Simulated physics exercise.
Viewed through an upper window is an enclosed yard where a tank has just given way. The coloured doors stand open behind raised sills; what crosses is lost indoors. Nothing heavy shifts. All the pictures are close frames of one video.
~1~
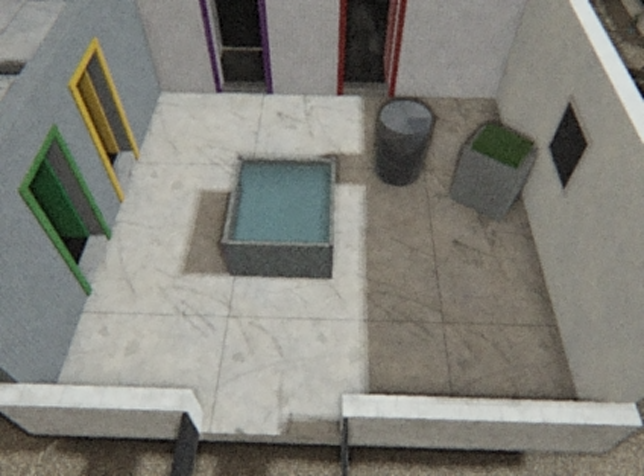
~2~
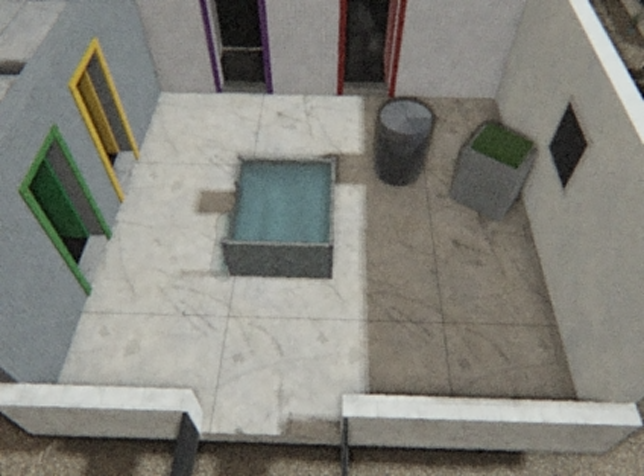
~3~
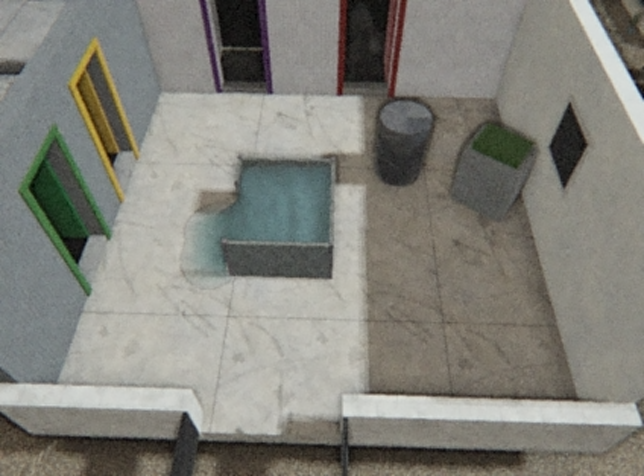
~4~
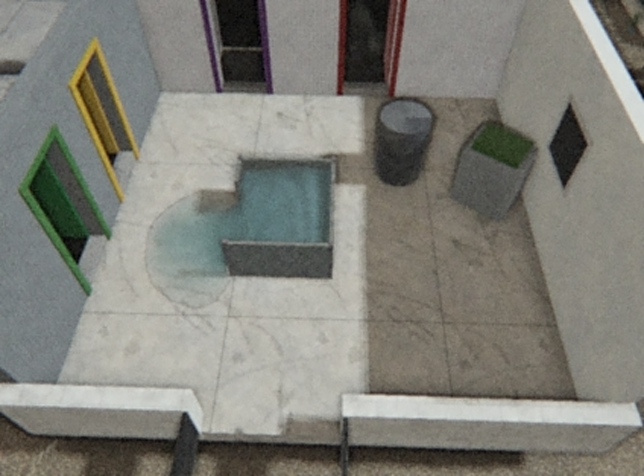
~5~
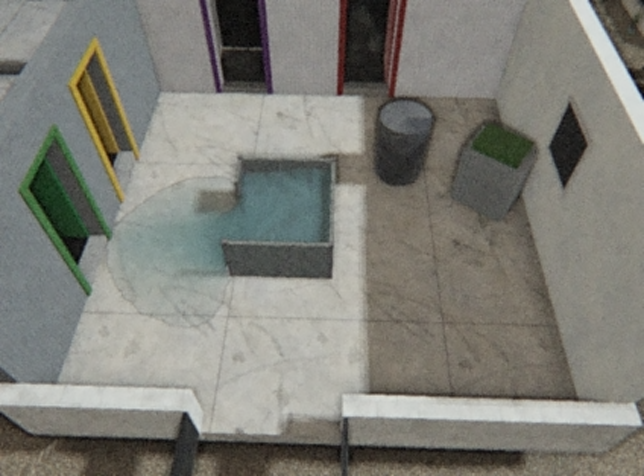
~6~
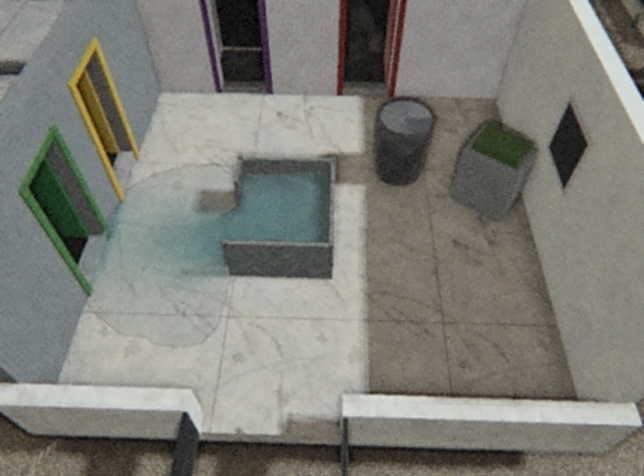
A walled yard of pale tiles, browner on the right, is seen from high above, with a square grey tank of blue-green water near the middle. Green and yellow doorways line the left wall, purple and red ones stand at the back, and a dark barrel and planter sit at right. Water pours from the tank's left side and spreads leftward across the tiles toward the green doorway, while the view stays still.
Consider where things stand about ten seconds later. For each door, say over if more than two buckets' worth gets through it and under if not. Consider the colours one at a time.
Green door: Over, purple door: Under, yellow door: Under, red door: Under.
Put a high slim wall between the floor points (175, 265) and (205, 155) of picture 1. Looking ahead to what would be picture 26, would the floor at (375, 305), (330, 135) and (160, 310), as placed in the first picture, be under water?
Point by point: First not reached, second submerged, third submerged.
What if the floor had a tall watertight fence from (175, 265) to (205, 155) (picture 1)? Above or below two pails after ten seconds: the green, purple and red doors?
Green door remains short, purple door exceeds the limit, red door remains short.
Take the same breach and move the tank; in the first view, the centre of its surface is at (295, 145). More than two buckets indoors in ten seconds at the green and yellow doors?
As I see it, the green door crosses the line and the yellow door crosses the line.
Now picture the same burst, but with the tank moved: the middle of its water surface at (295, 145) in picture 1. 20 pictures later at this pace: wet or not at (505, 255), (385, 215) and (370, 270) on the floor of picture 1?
The first spot ends up left untouched, the second left untouched and the third left untouched.
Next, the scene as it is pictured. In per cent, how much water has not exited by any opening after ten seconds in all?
It comes to roughly 82 per cent.
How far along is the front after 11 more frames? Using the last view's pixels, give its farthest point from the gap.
I'd say at around (161, 94).
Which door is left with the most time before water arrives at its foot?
Answer - the one in red.
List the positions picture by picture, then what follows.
The first picture shows still water in the open tank at (283, 202).
In the second picture, the front is at (226, 278), out from the gap at (237, 231).
In the third picture, the front is at (195, 218), out from the gap at (237, 234).
In the fourth picture, the front is at (155, 229), out from the gap at (238, 235).
In the fifth picture, the front is at (116, 231), out from the gap at (238, 235).
In the sixth picture, water pours out at (238, 235) and has run to (89, 296).
A moment on, water covers 20 % of the floor; the green door far over two buckets in, the purple door not reached, the yellow door wet at the sill, nothing in, the red door not reached.
Next, water covers 25 % of the floor; the green door far over two buckets in, the purple door not reached, the yellow door wet at the sill, nothing in, the red door not reached.
Then, water covers 45 % of the floor; the green door far over two buckets in, the purple door wet at the sill, nothing in, the yellow door wet at the sill, nothing in, the red door not reached.
Later, water covers 80 % of the floor; the green door far over two buckets in, the purple door wet at the sill, nothing in, the yellow door wet at the sill, nothing in, the red door wet at the sill, nothing in.
In the end, water covers 95 % of the floor; the green door far over two buckets in, the purple door wet at the sill, nothing in, the yellow door wet at the sill, nothing in, the red door wet at the sill, nothing in.
